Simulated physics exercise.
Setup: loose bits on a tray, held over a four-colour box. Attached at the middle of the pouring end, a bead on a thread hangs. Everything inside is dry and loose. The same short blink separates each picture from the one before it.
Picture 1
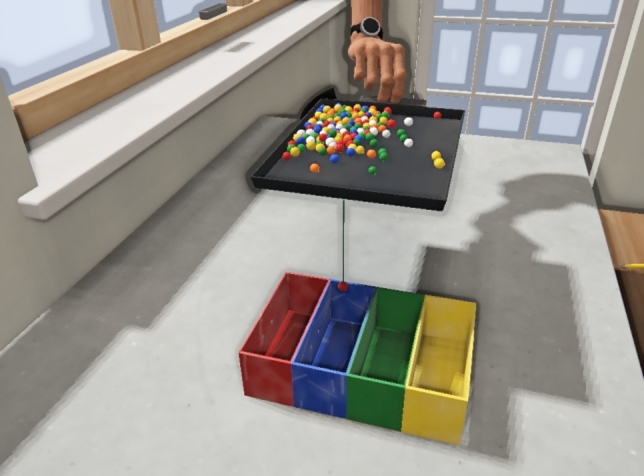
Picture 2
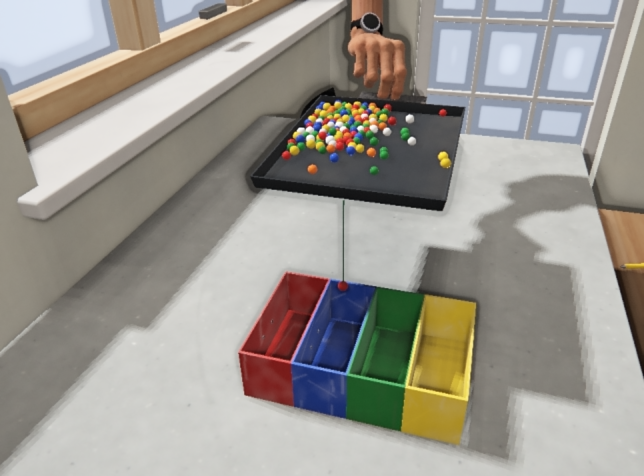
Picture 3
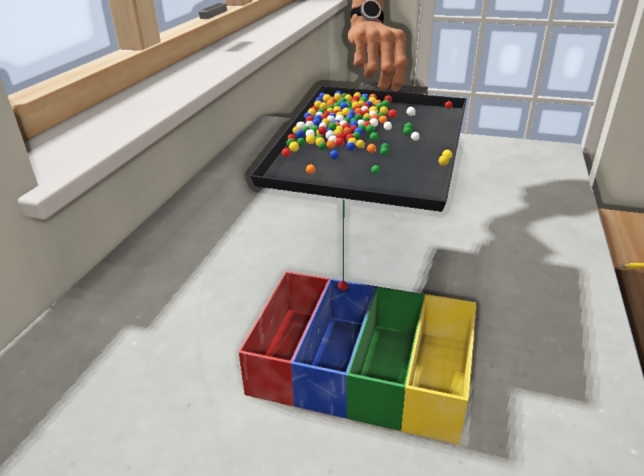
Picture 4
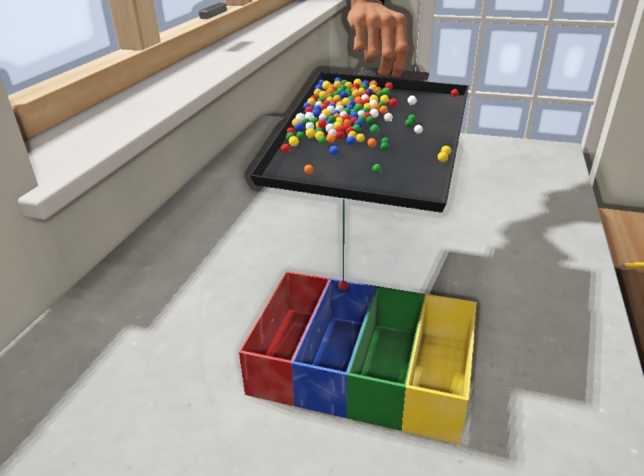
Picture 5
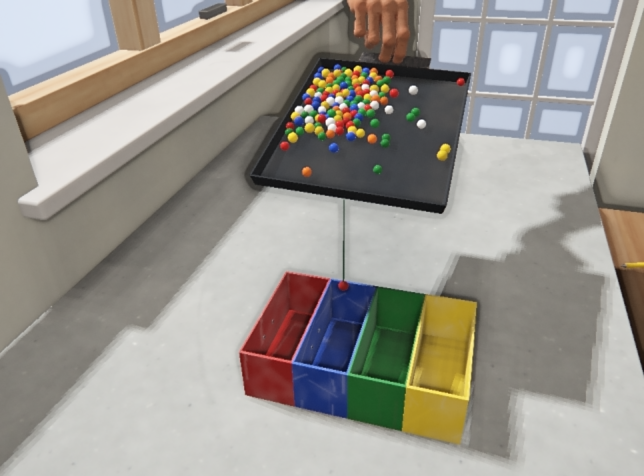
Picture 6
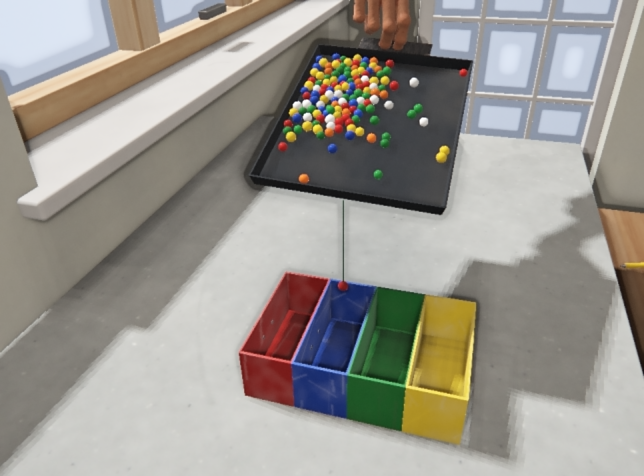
A hand gradually raises the far end of a black tray of colourful beads.
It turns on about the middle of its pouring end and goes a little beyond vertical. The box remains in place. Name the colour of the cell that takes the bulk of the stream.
Green.
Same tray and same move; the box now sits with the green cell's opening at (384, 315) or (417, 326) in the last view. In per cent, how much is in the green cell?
I'd expect some 30 percent, and then some 40 percent.
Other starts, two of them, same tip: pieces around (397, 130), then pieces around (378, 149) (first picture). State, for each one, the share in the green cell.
The first gives 40 %, the second 30 %.
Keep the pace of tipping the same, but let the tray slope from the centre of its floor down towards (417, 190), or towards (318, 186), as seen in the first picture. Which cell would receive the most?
First: The cell in yellow. Second: Red.
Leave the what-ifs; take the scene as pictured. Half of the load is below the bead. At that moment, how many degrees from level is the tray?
Near 80 degrees.
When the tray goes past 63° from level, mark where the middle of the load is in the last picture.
The middle of the load sits near (376, 209).
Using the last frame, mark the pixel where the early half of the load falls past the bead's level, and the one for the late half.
(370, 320) first, (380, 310) later.
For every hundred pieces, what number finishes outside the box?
Somewhere around 20 in a hundred.
Soon, tray tipped steeply; about half on the tray; a small part in the green cell; a small part in the yellow cell; a small part in the blue cell; a stray few in the red cell; about a quarter falling or outside the box.
A while on, tray tipped past a quarter turn; a stray few on the tray; about a third in the green cell; about a quarter in the blue cell; a small part in the yellow cell; a small part in the red cell; about a quarter falling or outside the box.
Towards the end, tray tipped past a quarter turn; about a third in the green cell; about a quarter in the blue cell; about a quarter in the yellow cell; a small part in the red cell; about a quarter falling or outside the box.
Finally, tray tipped past a quarter turn; about a third in the green cell; about a quarter in the blue cell; about a quarter in the yellow cell; a small part in the red cell; about a quarter outside the box.
